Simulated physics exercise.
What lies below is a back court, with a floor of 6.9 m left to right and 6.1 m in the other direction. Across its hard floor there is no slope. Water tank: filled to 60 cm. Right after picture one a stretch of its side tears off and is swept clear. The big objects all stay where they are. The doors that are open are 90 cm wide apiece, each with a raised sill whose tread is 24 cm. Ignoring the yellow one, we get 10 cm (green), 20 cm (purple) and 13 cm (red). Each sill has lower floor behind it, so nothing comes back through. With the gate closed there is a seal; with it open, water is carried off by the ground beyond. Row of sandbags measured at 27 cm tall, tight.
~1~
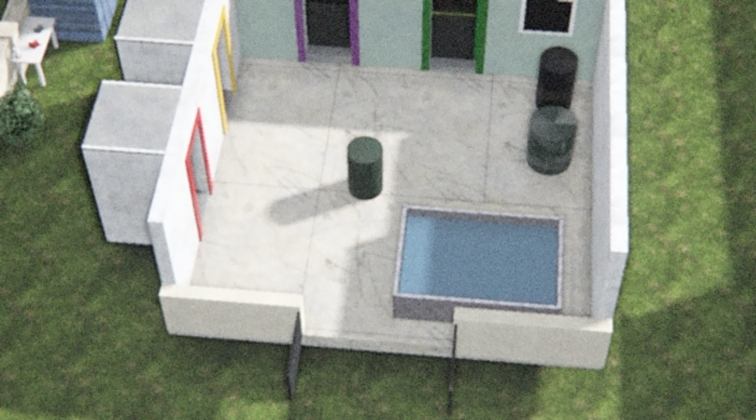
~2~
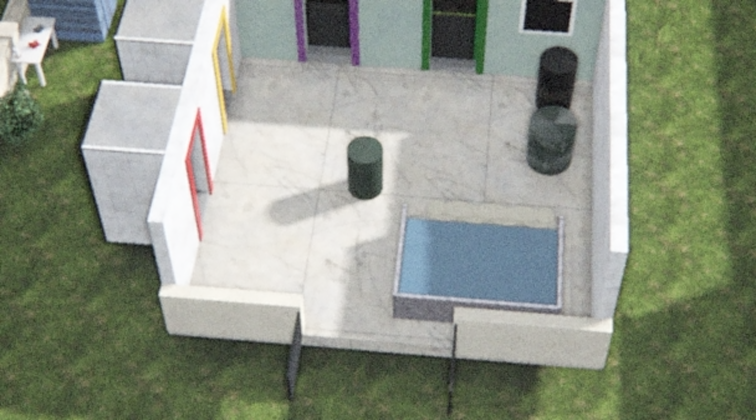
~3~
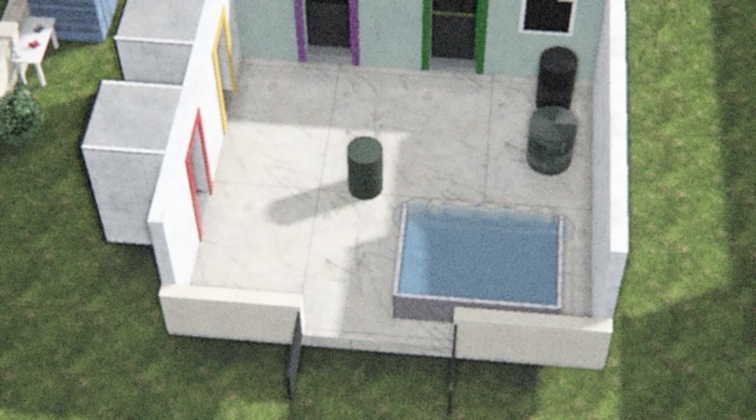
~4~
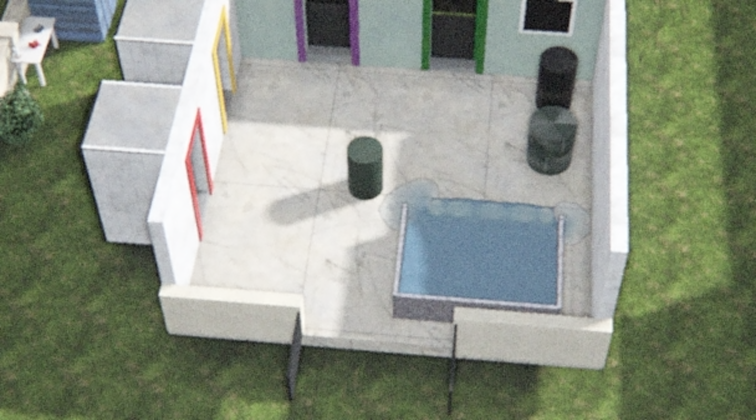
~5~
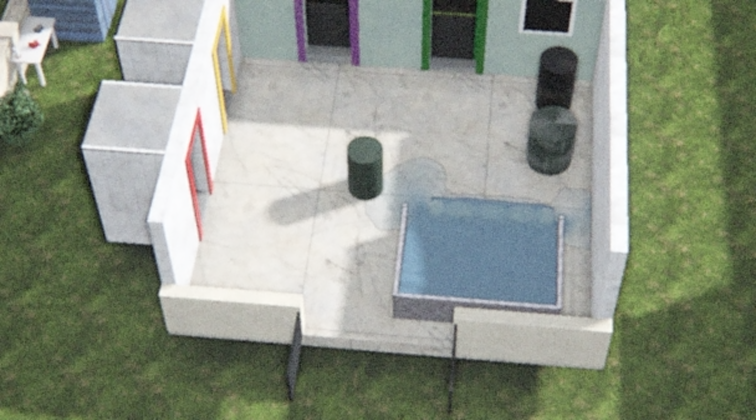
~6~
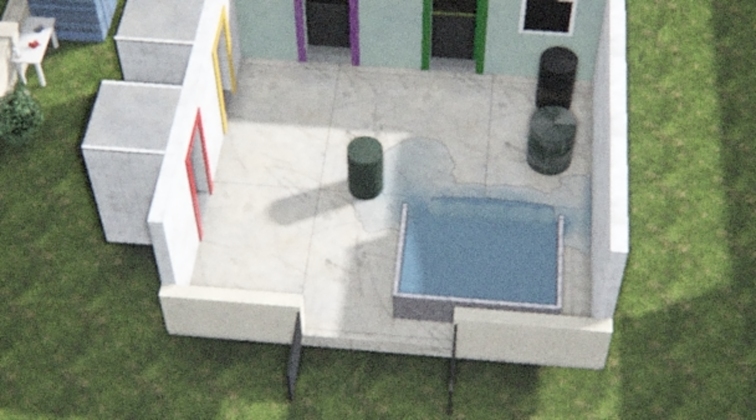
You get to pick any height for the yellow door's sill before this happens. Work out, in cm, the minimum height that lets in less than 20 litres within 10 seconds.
I would say 6 cm.
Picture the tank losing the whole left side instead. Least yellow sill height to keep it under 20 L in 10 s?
The answer is some 9.0 cm.
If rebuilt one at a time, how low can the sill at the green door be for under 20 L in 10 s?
For green, a step near 12.0 cm.
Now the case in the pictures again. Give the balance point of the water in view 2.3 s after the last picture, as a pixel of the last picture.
(469, 217), roughly.
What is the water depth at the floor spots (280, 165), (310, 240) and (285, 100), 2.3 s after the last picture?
First 1, then 1, then 1 cm.
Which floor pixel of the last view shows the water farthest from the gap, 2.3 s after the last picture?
Near (259, 63).
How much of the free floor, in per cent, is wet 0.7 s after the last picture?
Wet share: Near 35 %.
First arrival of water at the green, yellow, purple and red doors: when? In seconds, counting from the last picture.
The green door gets it at 1.2 s, the yellow door at 3.2 s, the purple door at 1.3 s and the red door at 1.8 s.
Then, 0.7 s after the last picture water covers 35 % of the floor, deepest (46 cm) near (508, 228); it has not reached the yellow door.
Then, 2.3 s after the last picture water covers 60 % of the floor, deepest (26 cm) near (590, 86); it has not reached the yellow door.
Then, 9.3 s after the last picture water covers 90 % of the floor, deepest (18 cm) near (477, 225); 7 cm at the yellow door, 0 litres in over its 13 cm sill.
At the yellow door as built, the water peaked near 10 cm, 6.7 s after the last picture.
Run again over the same 10 s with other heights there, 31 litres in over 5 cm, 14 litres over 6.5 cm. The limit of 20 litres is kept from about 6 cm up.
